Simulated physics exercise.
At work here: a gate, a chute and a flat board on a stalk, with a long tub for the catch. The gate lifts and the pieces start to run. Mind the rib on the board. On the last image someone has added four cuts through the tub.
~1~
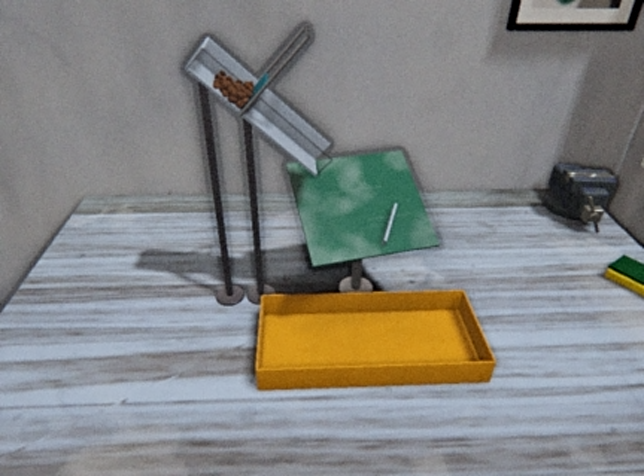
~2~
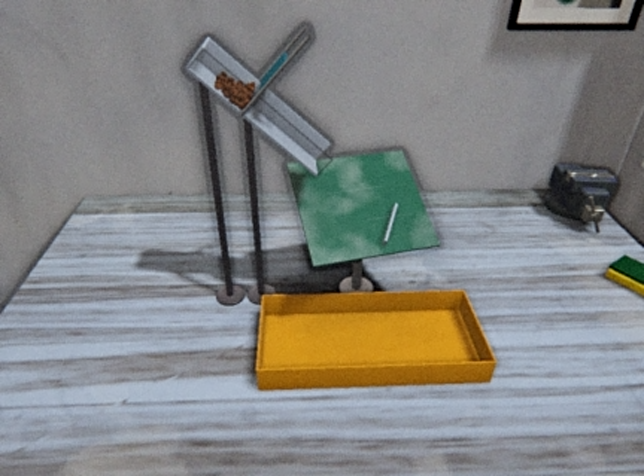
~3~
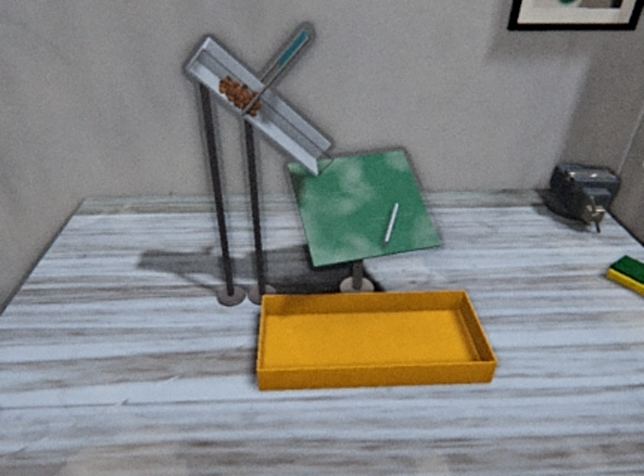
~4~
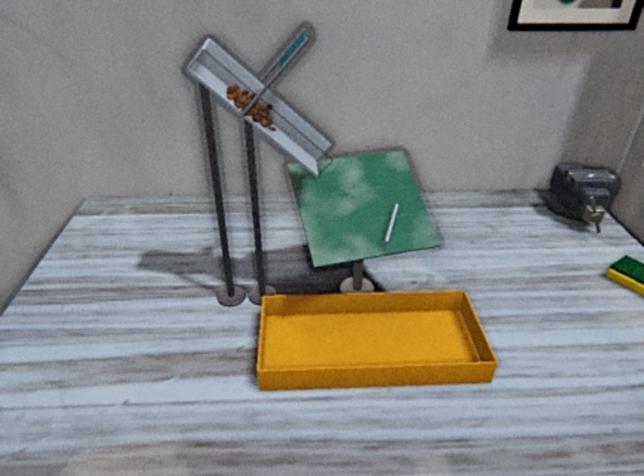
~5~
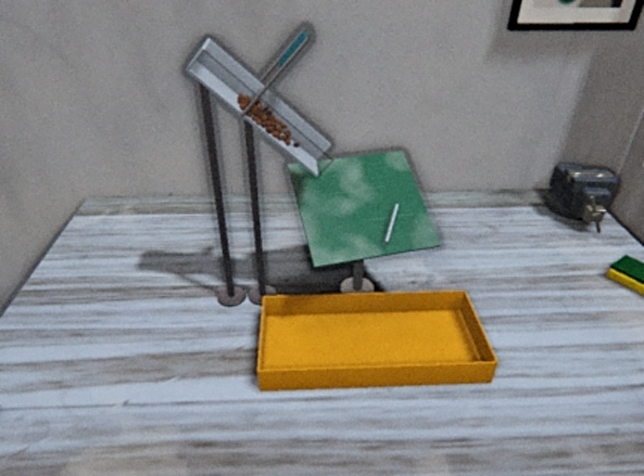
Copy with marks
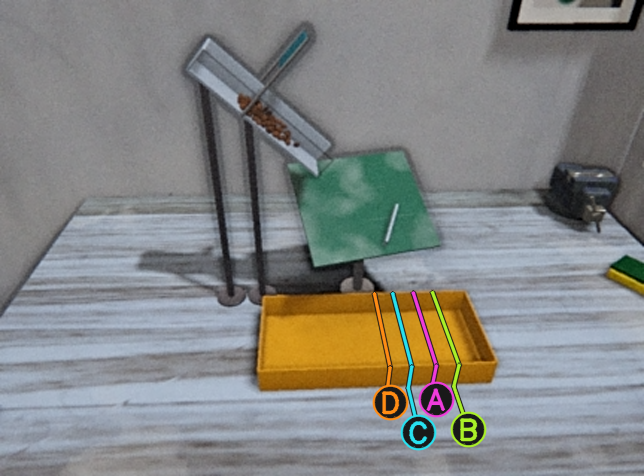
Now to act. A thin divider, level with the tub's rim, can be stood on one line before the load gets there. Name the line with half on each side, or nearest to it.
D beats the others.
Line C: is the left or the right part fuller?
Left.
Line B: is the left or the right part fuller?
More lands on the left.
On the marked copy, line A crosses the front rim at (436, 364); line B crosses the front rim at (458, 364); line C crosses the front rim at (411, 365); line D crosses the front rim at (389, 366).
With A, of what is caught, almost all on the left of the divider, about a tenth on the right.
With B, of what is caught, almost all on the left of the divider, just a few on the right.
With C, of what is caught, the larger part on the left of the divider, roughly a quarter on the right.
With D, of what is caught, roughly half on the left of the divider, roughly half on the right.
